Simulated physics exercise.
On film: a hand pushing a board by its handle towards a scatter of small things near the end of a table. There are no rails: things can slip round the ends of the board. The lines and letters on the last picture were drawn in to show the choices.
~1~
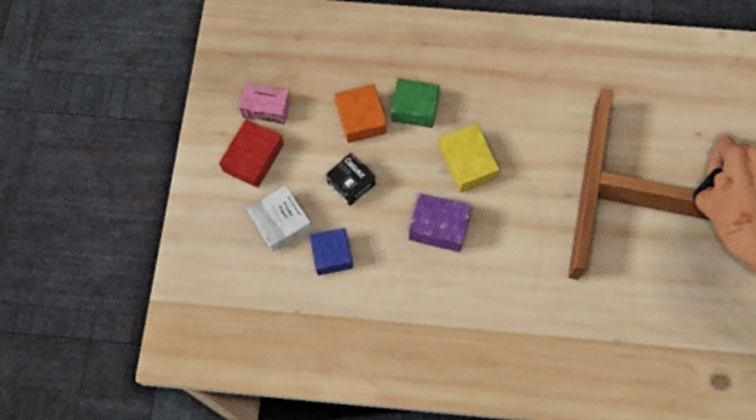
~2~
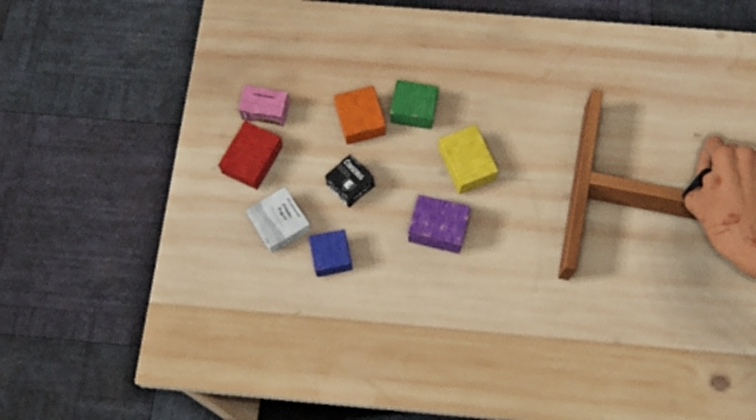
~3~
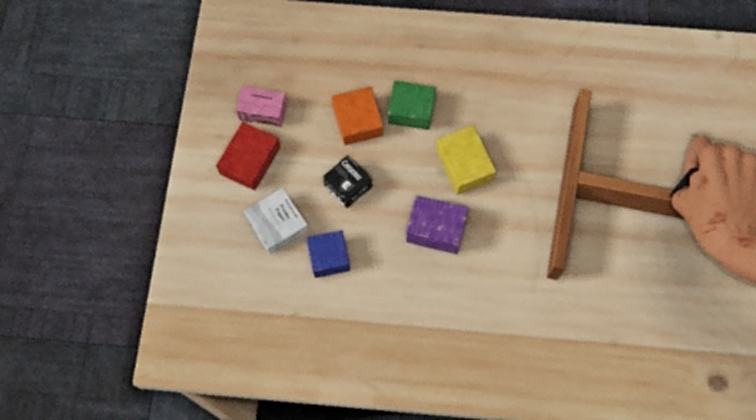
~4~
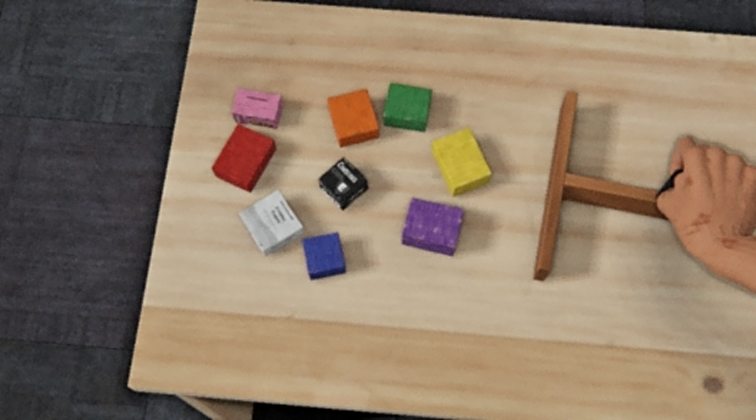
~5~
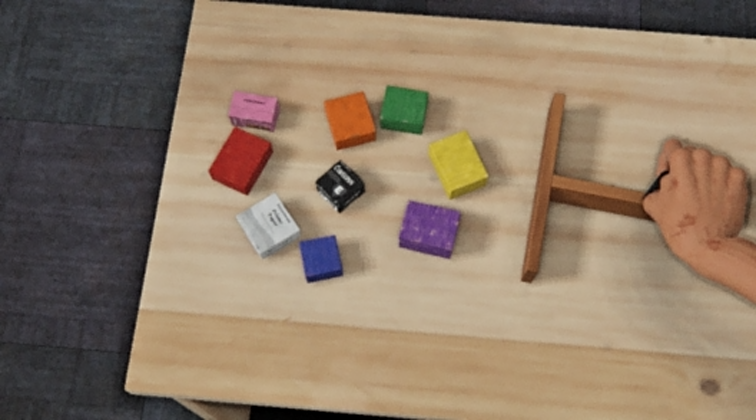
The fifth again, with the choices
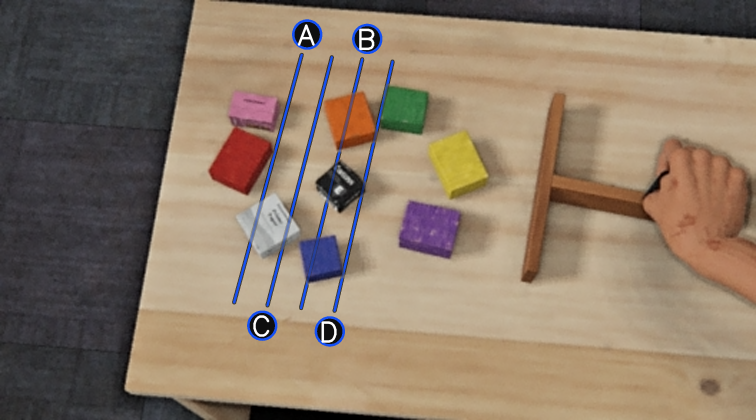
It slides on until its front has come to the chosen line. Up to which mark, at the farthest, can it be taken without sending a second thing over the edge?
The farthest such stop is A.
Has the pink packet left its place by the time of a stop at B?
Yes.
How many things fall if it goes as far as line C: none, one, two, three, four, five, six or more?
The count is none.
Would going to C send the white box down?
No.
On the marked copy, A at (270, 172); B at (333, 177); C at (301, 175); D at (365, 180).
Following A. Soon after the start, board (447, 171); yellow block (424, 156); purple block (403, 228).
Later, board (348, 164); pink packet (249, 111); white box (243, 220).
In the end, board (270, 158); pink packet (176, 105); red block (173, 151); none fallen.
As for the rest, B is within the limit but short; C is within the limit but short; D is within the limit but short.
